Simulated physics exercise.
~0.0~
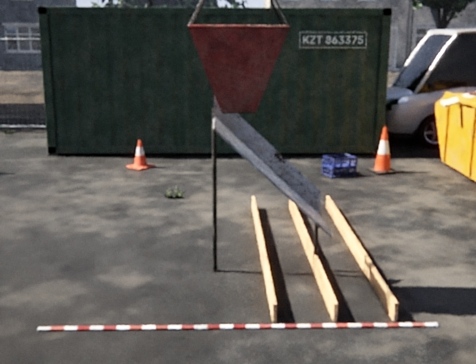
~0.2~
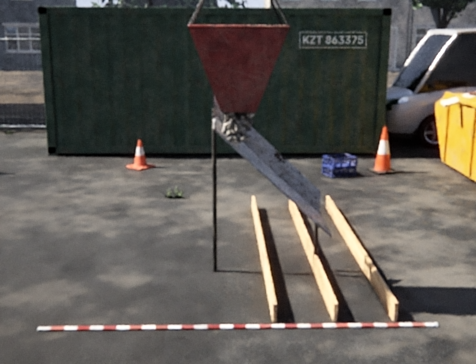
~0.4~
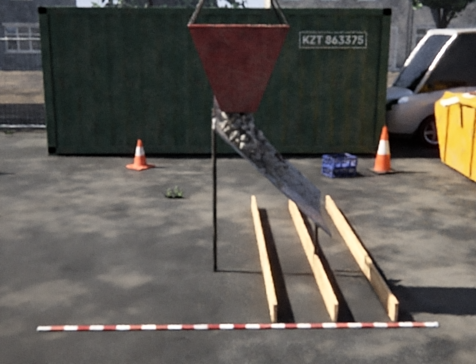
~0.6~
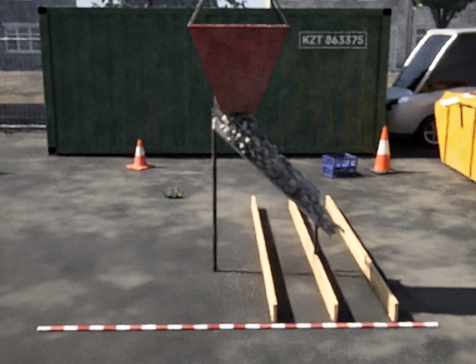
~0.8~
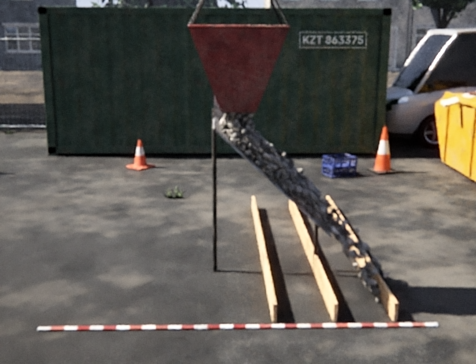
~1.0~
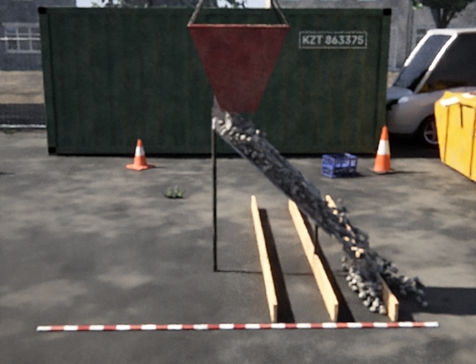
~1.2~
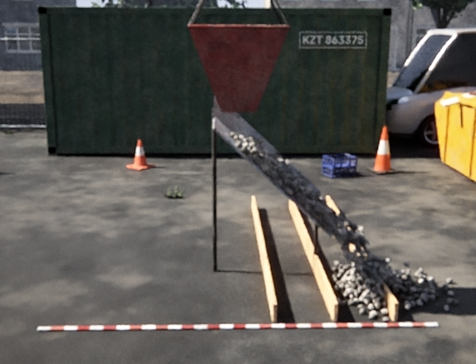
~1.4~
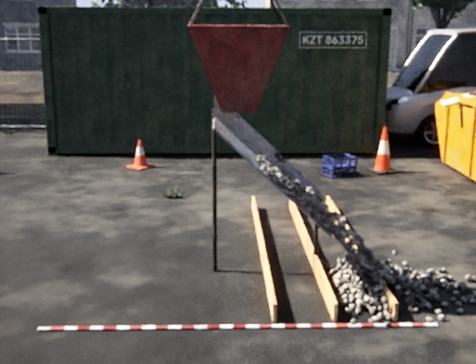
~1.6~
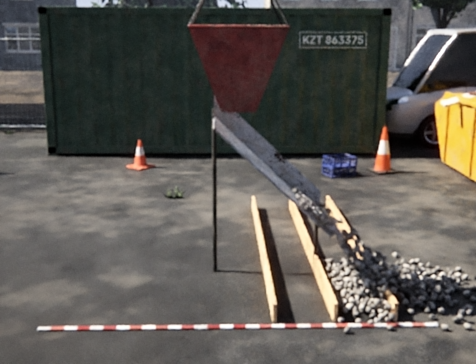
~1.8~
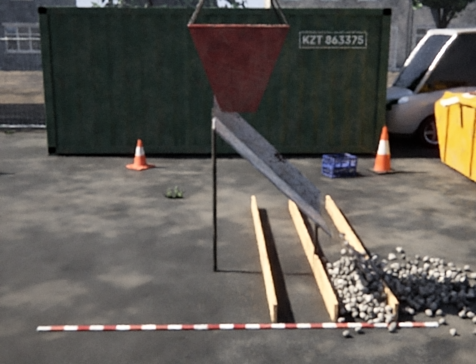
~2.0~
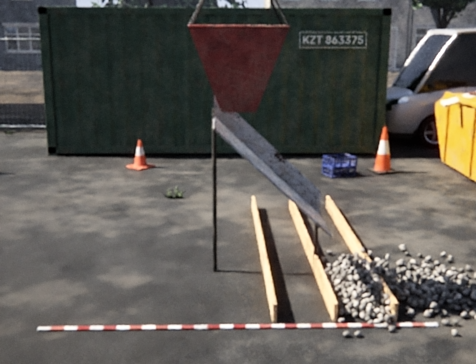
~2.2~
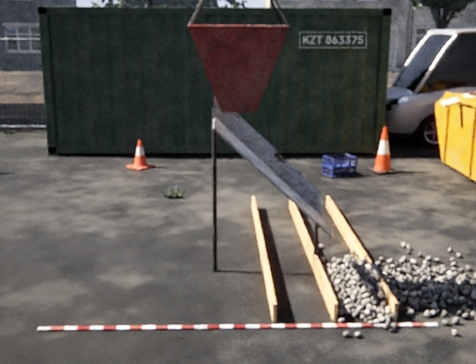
Grey rounded cobbles wait unseen in a red skip hanging over a paved yard, viewed from the side, above a sloping steel chute on thin posts. Behind stand a dark green container, two orange cones, a blue crate, a parked car and a yellow bin, while three wooden planks and a red-and-white staff lie in front. The stones drop from the skip and slide down the chute to the right. They spill off its lower end into the right bay, and many tumble past the last plank. The chute empties, and the cobbles settle, more in the right bay than beyond it, leaving the left bay empty.
